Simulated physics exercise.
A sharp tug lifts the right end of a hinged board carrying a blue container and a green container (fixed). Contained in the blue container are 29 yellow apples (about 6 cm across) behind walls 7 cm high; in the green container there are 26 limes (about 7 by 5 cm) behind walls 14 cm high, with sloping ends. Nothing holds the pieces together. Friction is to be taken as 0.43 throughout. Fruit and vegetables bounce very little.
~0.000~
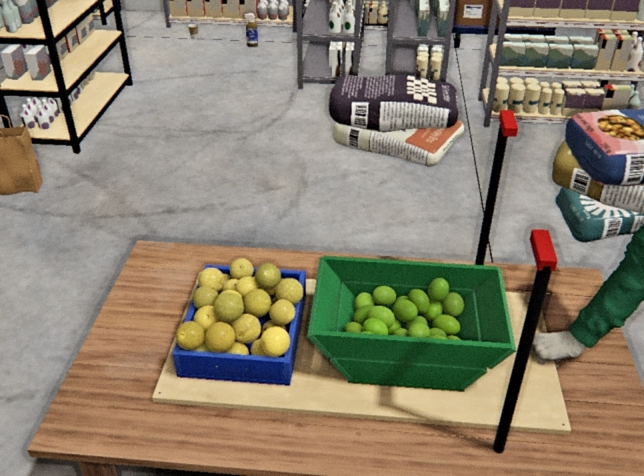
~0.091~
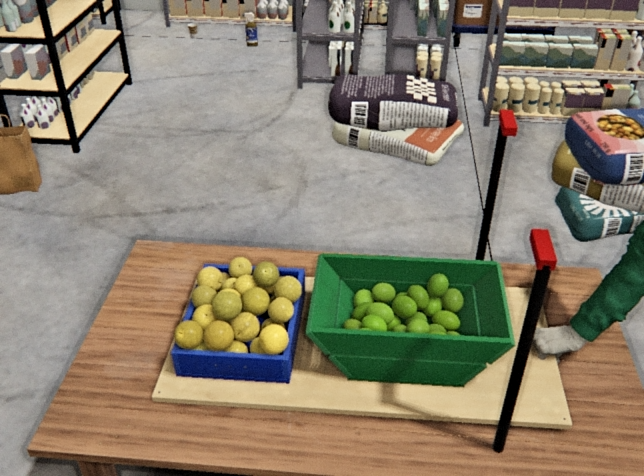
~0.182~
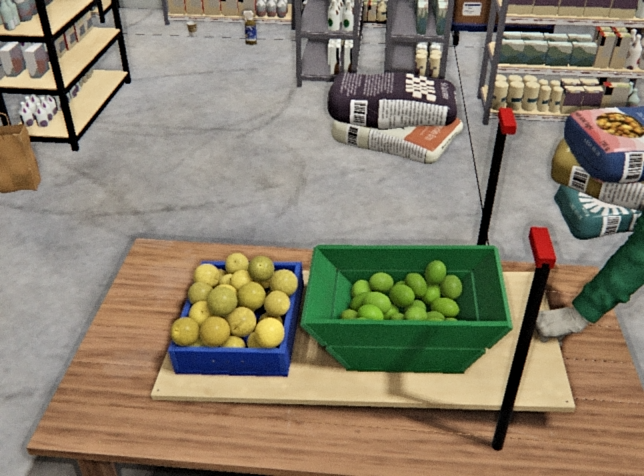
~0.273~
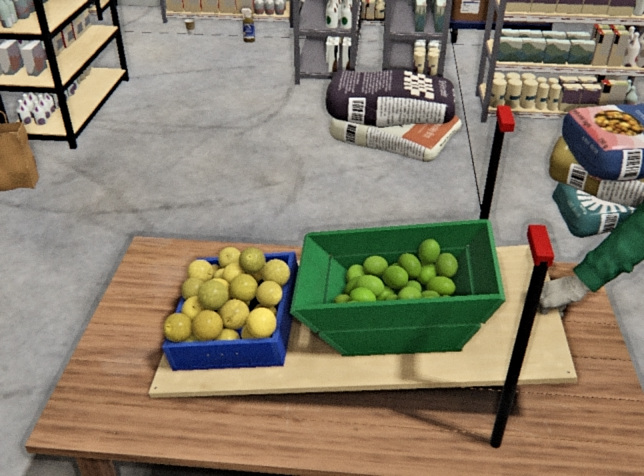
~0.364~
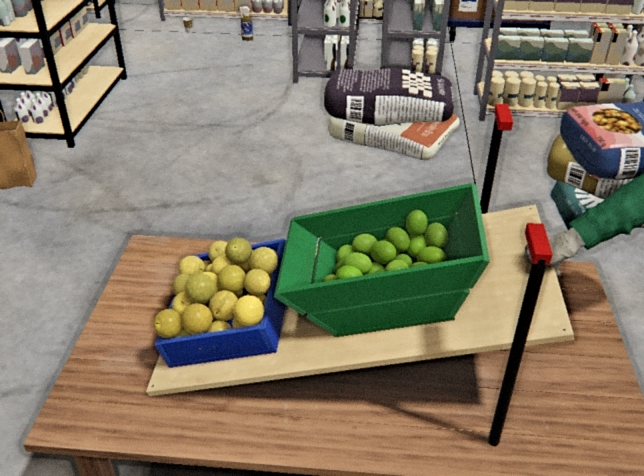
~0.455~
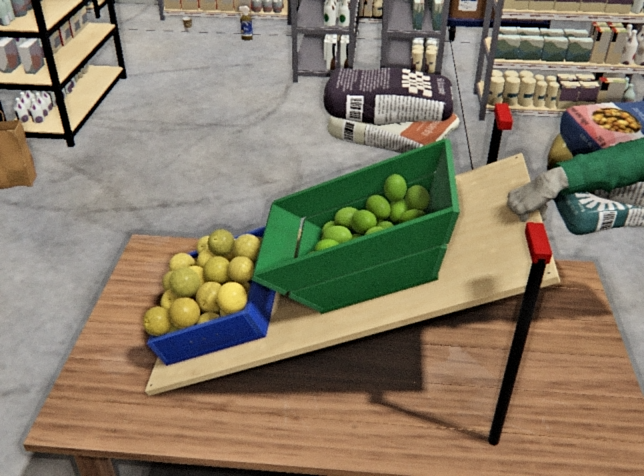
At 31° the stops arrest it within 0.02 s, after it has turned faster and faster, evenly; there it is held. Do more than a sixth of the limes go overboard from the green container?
The portion lost is lower than a sixth.
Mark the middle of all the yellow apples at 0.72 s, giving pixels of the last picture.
Their middle is around (185, 285).
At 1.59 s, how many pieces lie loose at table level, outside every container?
The number is some 8.
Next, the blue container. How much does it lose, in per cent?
Blue container: 50%.
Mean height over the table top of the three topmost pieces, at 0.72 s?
Their middles sit some 44 cm up.
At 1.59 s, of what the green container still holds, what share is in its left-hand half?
Roughly 100 in a hundred.
After 0.48 s, the lift is arrested.
After 0.58 s, tilt 31°; the blue container has all 29 and the green container has all 26.
After 0.72 s, tilt 31°; the blue container is down by 4 of 29 and the green container has all 26.
After 0.98 s, tilt 31°; the blue container is down by 12 of 29 and the green container is down by 2 of 26.
Final count (at 1.59 s), the blue container is down by 15 of 29 and the green container is down by 2 of 26. Asked share, 2 of 26, 8 per cent.
